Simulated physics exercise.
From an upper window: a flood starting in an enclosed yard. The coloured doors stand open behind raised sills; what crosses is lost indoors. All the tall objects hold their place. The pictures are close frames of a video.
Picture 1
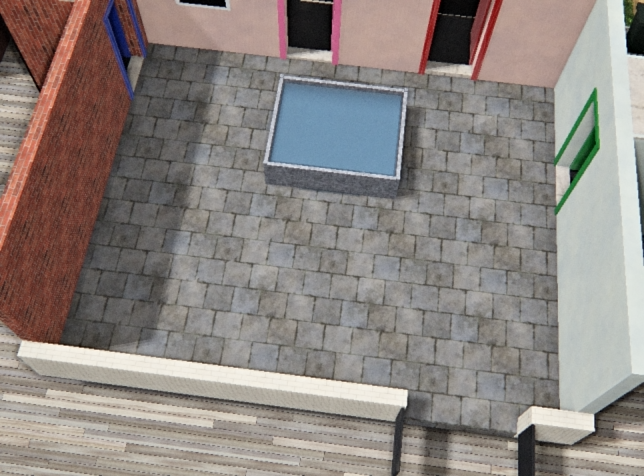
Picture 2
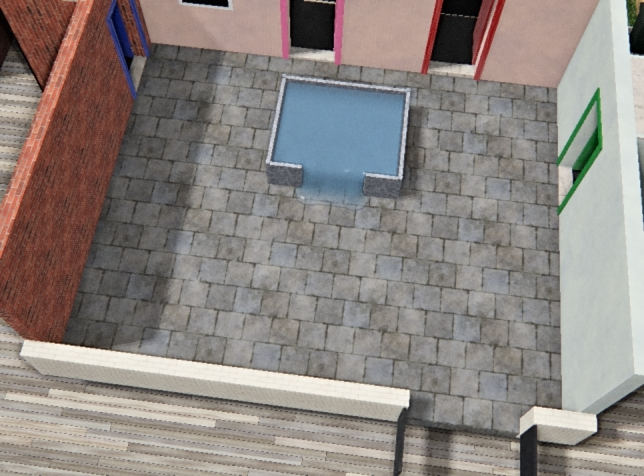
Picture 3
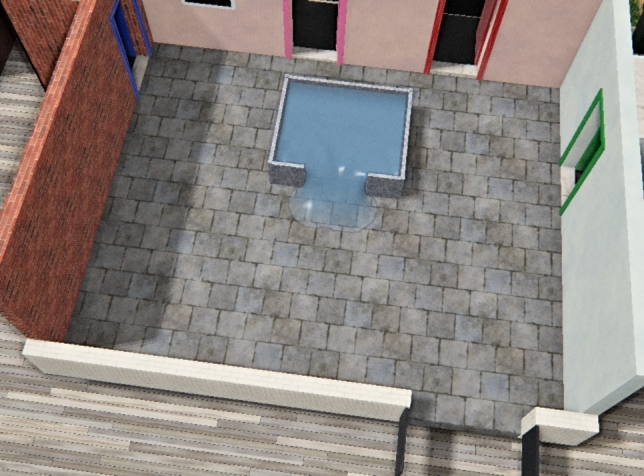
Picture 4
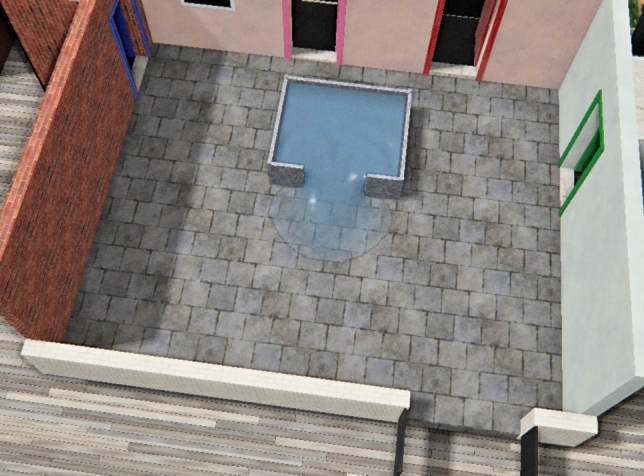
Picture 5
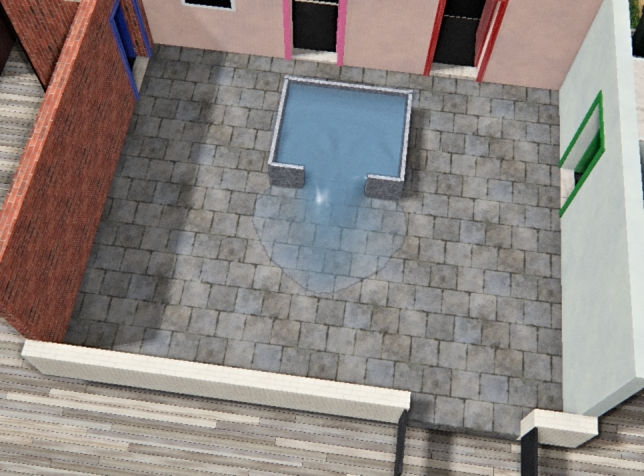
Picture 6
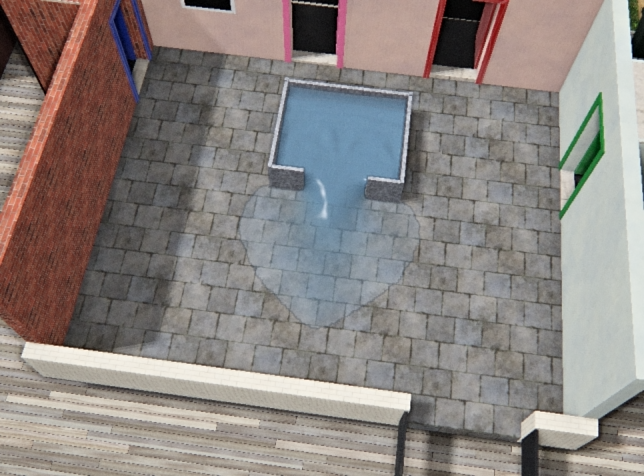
In a paved yard with brightly framed doorways, a square tank of still water opened at the front, and water poured through the gap, spreading toward the low front wall in a widening, thin sheet.
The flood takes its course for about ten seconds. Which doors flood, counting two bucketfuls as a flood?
In the end: The pink door admits no more than that; the green door admits no more than that; the red door admits no more than that; the blue door admits no more than that.
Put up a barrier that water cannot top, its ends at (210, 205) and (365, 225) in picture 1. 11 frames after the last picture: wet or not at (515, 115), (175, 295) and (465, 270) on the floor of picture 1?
One after the other: No water, dry, covered.
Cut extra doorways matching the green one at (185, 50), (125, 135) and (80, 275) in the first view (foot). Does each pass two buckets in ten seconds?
In that order: Holds, holds, takes more.
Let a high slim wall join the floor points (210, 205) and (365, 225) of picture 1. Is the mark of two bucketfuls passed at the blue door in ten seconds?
My reading: The blue one passes that mark.
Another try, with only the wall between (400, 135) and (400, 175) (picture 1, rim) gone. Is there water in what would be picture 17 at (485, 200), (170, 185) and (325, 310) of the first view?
As listed: Awash, not flooded, clear.
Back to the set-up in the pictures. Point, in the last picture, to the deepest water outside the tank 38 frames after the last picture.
I would point to (60, 359).
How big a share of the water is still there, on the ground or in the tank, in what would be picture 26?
I make it 94 per cent.
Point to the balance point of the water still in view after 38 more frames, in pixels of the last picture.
Around (300, 264).
A moment on, water covers 20 % of the floor; the pink door not reached, the green door not reached, the red door not reached, the blue door not reached.
Next, water covers 35 % of the floor; the pink door not reached, the green door not reached, the red door not reached, the blue door not reached.
Then, water covers 35 % of the floor; the pink door not reached, the green door not reached, the red door not reached, the blue door not reached.
Later, water covers 55 % of the floor; the pink door not reached, the green door not reached, the red door not reached, the blue door not reached.
In the end, water covers 85 % of the floor; the pink door wet at the sill, nothing in, the green door wet at the sill, nothing in, the red door not reached, the blue door wet at the sill, nothing in.
